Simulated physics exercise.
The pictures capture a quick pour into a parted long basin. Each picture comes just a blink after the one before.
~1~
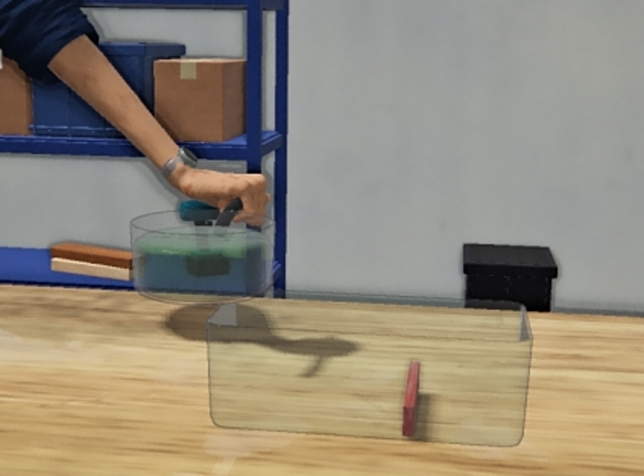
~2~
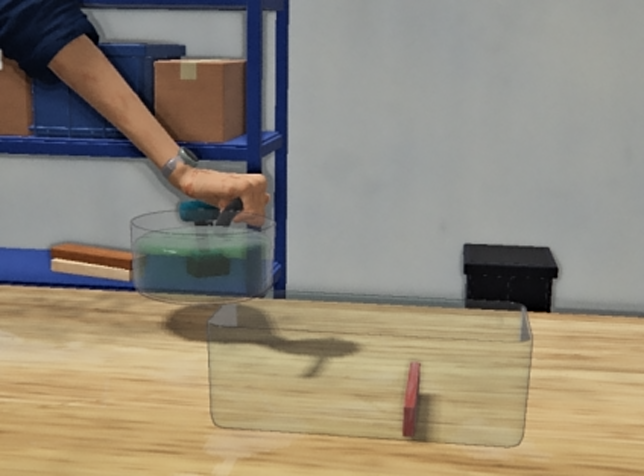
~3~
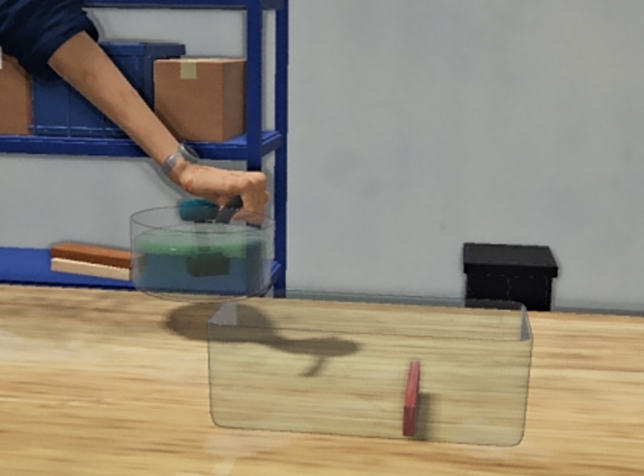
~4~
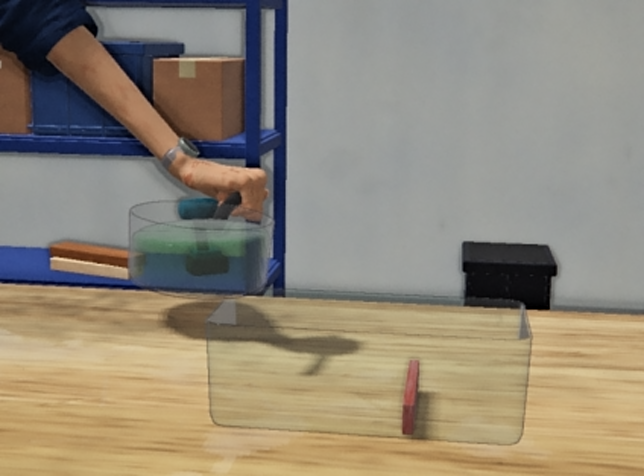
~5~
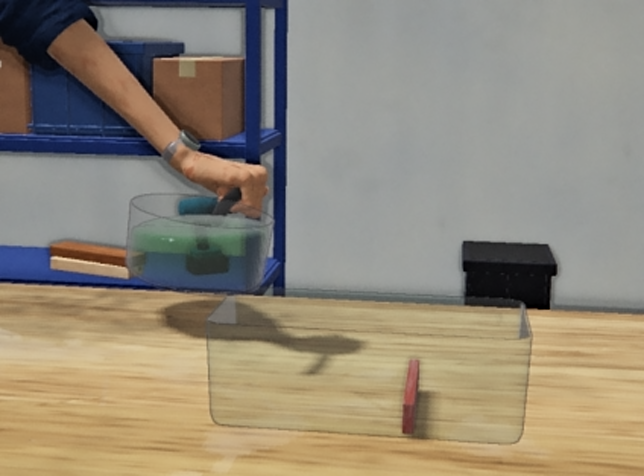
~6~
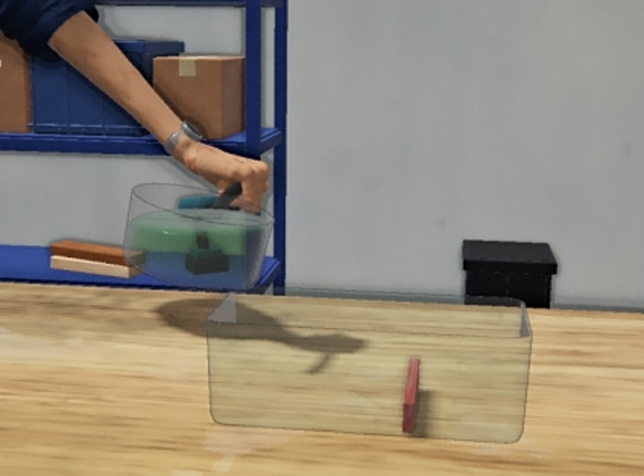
An arm in a dark blue sleeve, wearing a wristwatch, reaches in from the upper left over a light wooden table, seen from the front, with a blue shelf of boxes behind. The hand grips a round clear container of blue-green water above a long clear basin holding a small red divider, a black box beyond. The container barely moves at first, then its left side rises as it leans gently rightward.
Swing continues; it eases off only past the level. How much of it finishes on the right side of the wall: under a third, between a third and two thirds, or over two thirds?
Under a third.
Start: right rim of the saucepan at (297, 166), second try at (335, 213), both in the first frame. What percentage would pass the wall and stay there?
About 45 % the first time, about 60 % the second.
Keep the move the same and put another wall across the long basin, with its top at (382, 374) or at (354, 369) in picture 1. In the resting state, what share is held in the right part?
First try around 30 percent; second try around 70 percent.
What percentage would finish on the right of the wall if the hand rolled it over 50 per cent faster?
Around 25 per cent ends up there.
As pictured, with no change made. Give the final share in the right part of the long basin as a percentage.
Something like 15 per cent, roughly.
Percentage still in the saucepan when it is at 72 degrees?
Around 55 in a hundred has not poured out yet.
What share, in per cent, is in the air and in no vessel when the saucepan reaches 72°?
35 %.
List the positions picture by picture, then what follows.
In the first picture, it leans 0°; its right rim is at (273, 226); the water meets the walls at (139, 235) and (272, 241); the long basin's rim runs from (221, 307) to (528, 323); the wall's top is at (412, 384).
In the second picture, it leans 1°; its right rim is at (273, 227); the water meets the walls at (139, 236) and (272, 240).
In the third picture, it leans 2°; its right rim is at (273, 226); the water meets the walls at (139, 233) and (271, 238).
In the fourth picture, it leans 5°; its right rim is at (272, 225); the water meets the walls at (137, 229) and (270, 234).
In the fifth picture, it leans 8°; its right rim is at (272, 225); the water meets the walls at (136, 225) and (270, 230).
In the sixth picture, it leans 13°; its right rim is at (271, 224); the water meets the walls at (136, 217) and (269, 224).
A moment on, the saucepan is tipped part way and 55 per cent is still to pour, 12 is left of the wall and 0 right of it.
Next, the saucepan is tipped right over and 6 per cent is still to pour, 76 is left of the wall and 7 right of it.
Then the saucepan is tipped right over and 0 per cent is still to pour, 87 is left of the wall and 11 right of it.
Later the saucepan is tipped right over and 0 per cent is still to pour, 84 is left of the wall and 15 right of it.
Finally, 84 per cent lies left of the wall, 15 right of it and 2 outside.
